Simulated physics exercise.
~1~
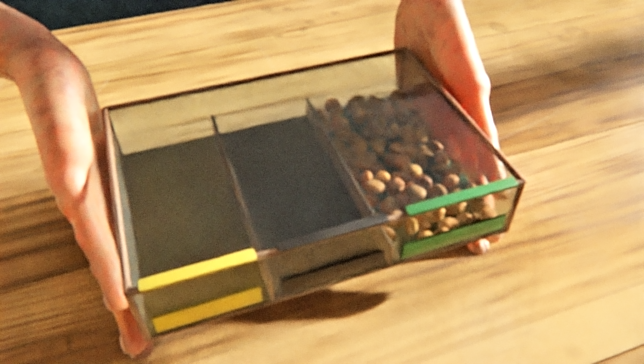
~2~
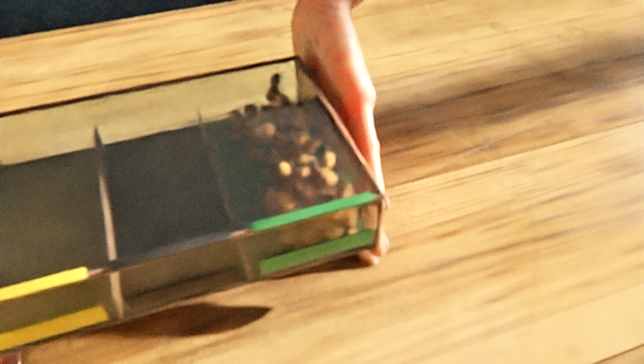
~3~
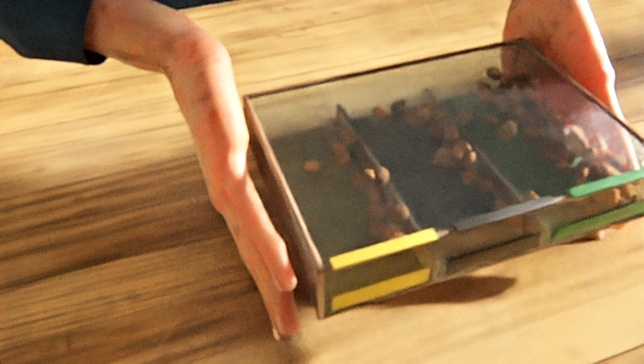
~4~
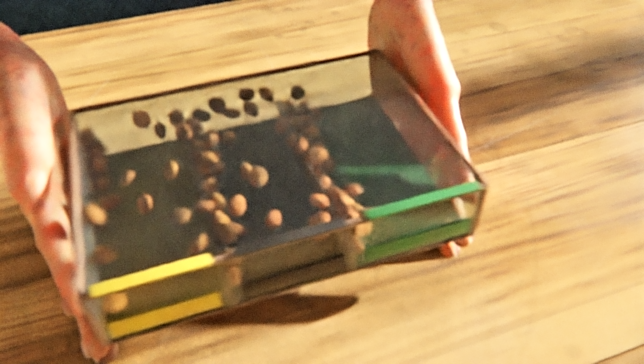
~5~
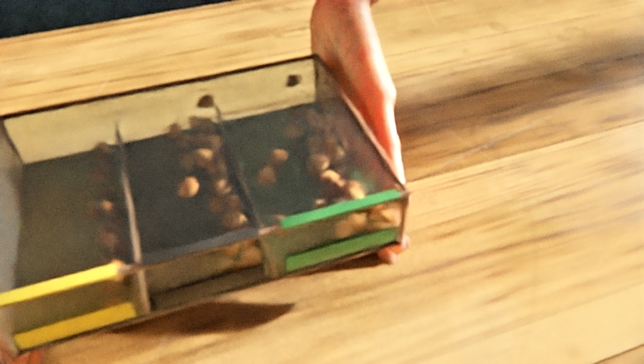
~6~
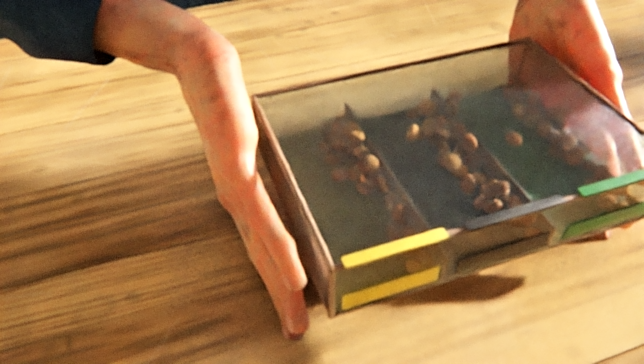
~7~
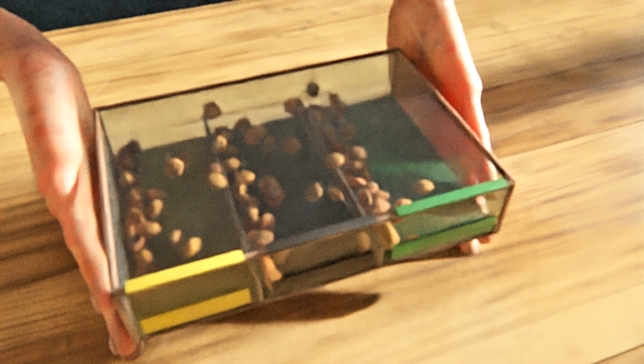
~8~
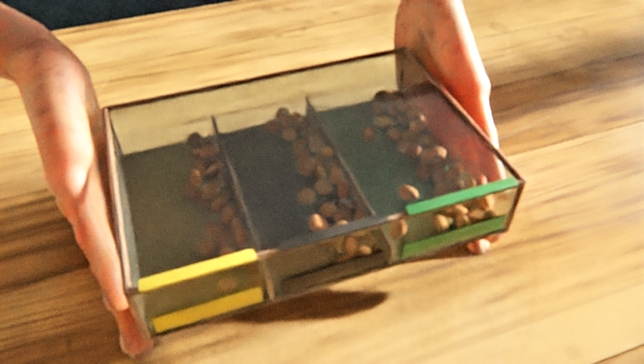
Hands shaking a clear-lidded box from side to side, spreading brown kibble from the green-marked section across all three compartments.
